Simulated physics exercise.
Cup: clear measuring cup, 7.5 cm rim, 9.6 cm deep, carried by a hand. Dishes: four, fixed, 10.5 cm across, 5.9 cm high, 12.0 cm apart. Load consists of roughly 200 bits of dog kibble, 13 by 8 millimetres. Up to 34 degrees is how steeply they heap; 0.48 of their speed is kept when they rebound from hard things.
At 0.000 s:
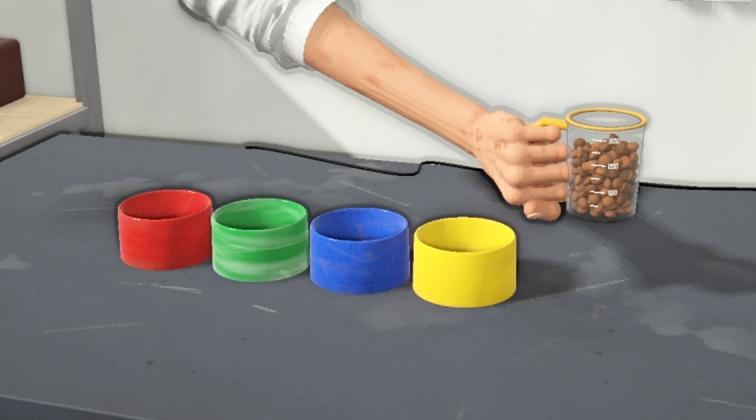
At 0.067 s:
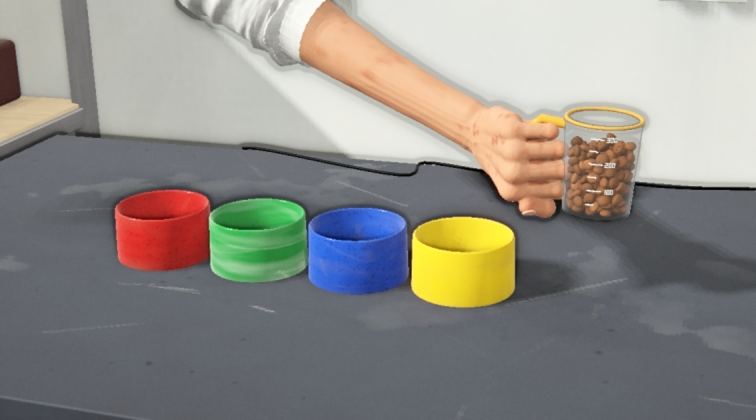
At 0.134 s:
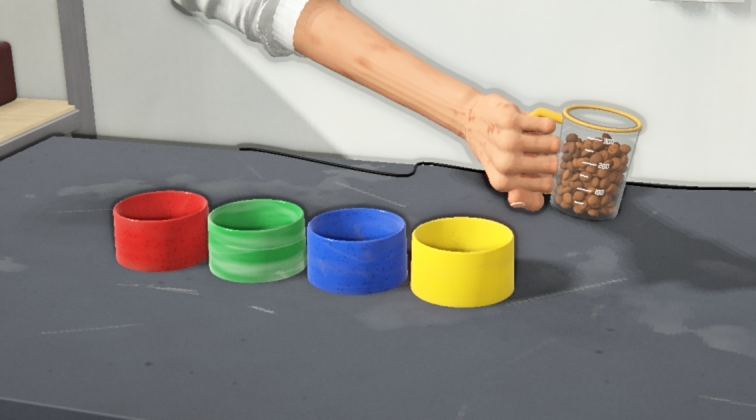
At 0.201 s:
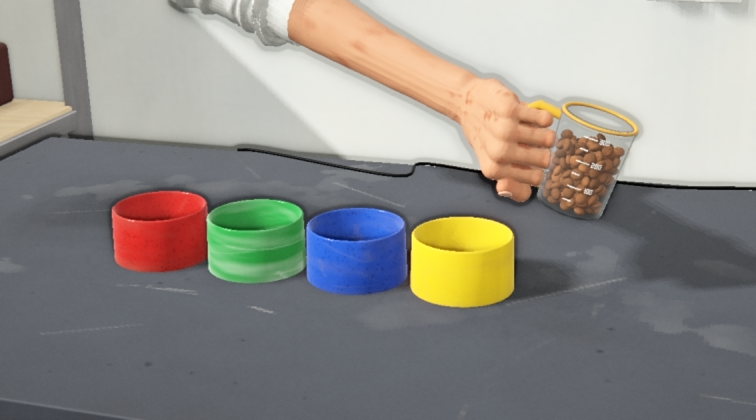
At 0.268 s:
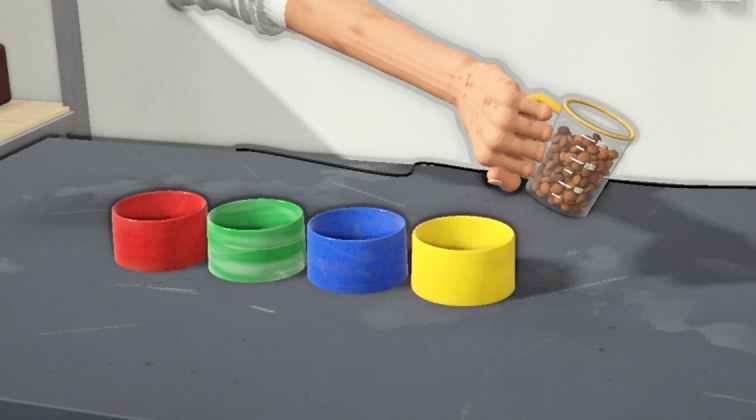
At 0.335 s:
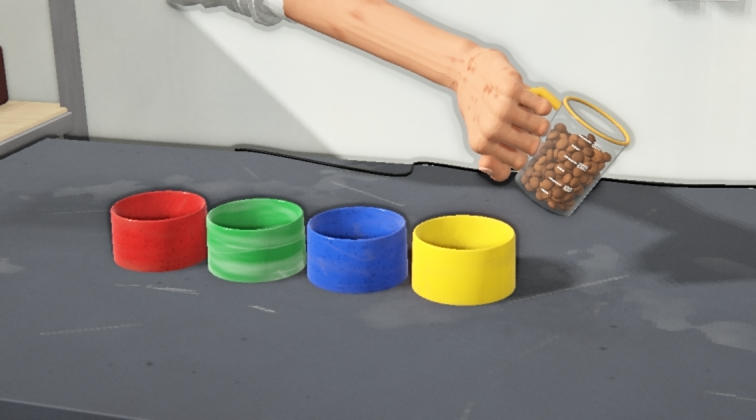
A hand tilting a clear measuring cup of brown kibble rightward beside red, green, blue and yellow dishes on a dark table.
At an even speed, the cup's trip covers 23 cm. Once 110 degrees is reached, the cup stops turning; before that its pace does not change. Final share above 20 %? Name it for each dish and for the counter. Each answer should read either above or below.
Red - below, blue - below, green - below, yellow - above, counter - above.
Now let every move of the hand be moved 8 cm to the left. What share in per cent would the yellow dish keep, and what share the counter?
Yellow: 60; counter: 10.
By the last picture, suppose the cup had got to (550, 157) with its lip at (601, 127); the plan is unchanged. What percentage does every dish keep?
Per cent kept: Red 0; blue 0; green 0; yellow 100.
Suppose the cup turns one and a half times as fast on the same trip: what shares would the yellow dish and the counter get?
That gives yellow 30 with 60 for the counter.
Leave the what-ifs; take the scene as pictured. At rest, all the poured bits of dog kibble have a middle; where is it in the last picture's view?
Centre at rest: Approx. (485, 278) px.
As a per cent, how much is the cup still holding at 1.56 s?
That would be some 30 per cent.
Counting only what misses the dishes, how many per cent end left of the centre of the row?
Share: About 0 in a hundred.
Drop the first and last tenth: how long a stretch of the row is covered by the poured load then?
Some 15 cm.
Then, at 1.07 s, tilt 110 degrees; cup holds 85 %.
After 1.56 s, tilt 110 degrees; cup holds 30 %, yellow 25 %.
After 2.11 s, tilt 110 degrees; cup holds 15 %, yellow 45 %.
By 4.1 s all is still; red 0 %, blue 0 %, green 0 %, yellow 55 %, counter 40 %, cup 5 %.
